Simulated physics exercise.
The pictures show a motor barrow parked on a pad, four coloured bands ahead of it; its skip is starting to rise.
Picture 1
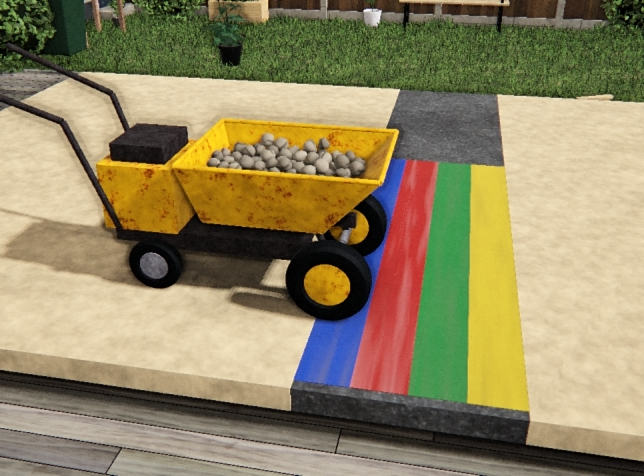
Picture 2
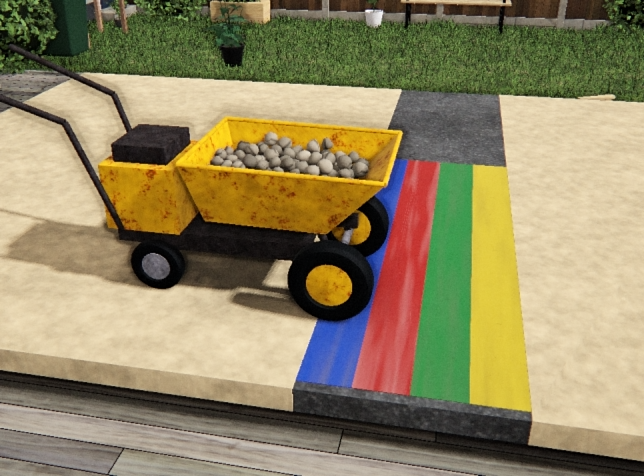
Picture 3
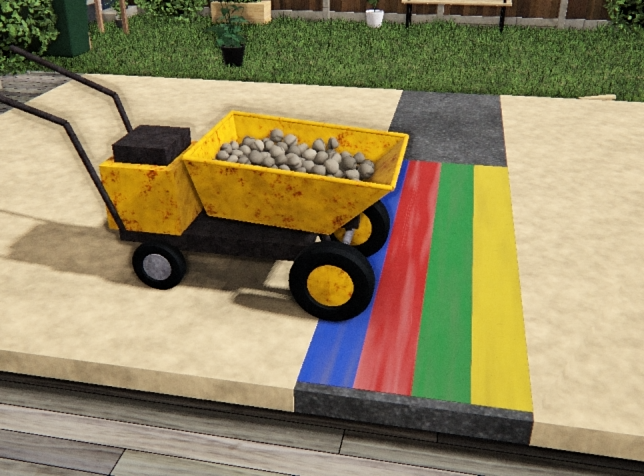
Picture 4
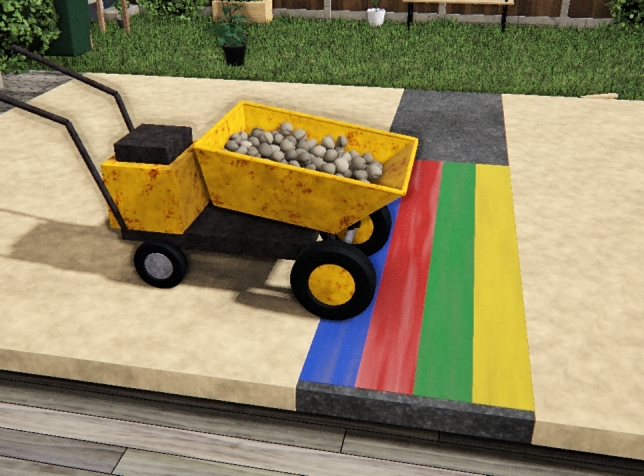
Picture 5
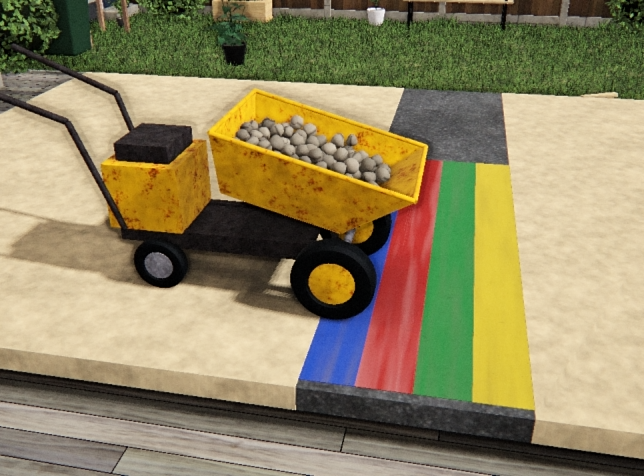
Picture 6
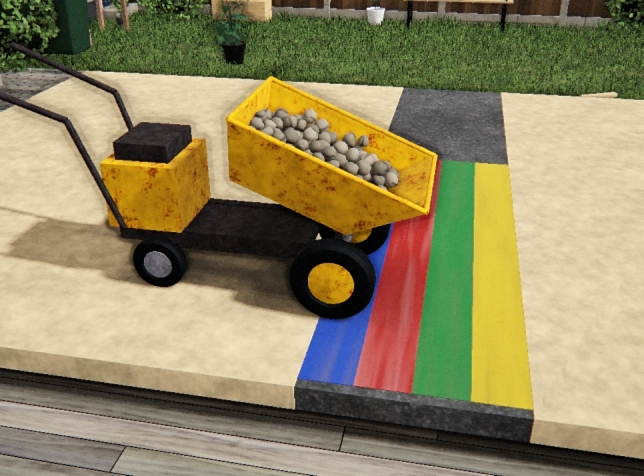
On a pale pad beside some grass, a yellow motor barrow loaded with round pebbles stood by blue, red, green and yellow stripes, and its skip gradually tilted toward the right, its back end lifting.
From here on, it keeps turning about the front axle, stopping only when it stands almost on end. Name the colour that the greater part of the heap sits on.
Yellow.
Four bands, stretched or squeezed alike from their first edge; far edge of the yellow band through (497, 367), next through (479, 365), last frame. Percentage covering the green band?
I get 0 % for the first one and 0 % for the second.
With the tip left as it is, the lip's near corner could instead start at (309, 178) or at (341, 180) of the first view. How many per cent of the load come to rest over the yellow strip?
30 per cent, then 30 per cent.
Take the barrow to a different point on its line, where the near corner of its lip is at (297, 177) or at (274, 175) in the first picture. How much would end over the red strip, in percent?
Roughly 20 and 30 %.
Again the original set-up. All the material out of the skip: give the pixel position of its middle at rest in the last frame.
The centre comes to rest near (521, 296).
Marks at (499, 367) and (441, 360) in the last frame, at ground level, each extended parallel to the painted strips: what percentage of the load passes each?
Respectively 60 and 90 %.
Shortly afterwards, skip tipped steeply; the whole lot in the skip.
Next, skip tipped right over; near two thirds in the skip; a little over the green strip; near a quarter over the yellow strip; only a few off the paint.
Some moments later, skip tipped right over; a little in the skip; a little over the green strip; near a third over the yellow strip; near a third off the paint.
In the end, skip tipped right over; a little in the skip; none at all over the blue strip; none at all over the red strip; a little over the green strip; near a third over the yellow strip; near a third off the paint.
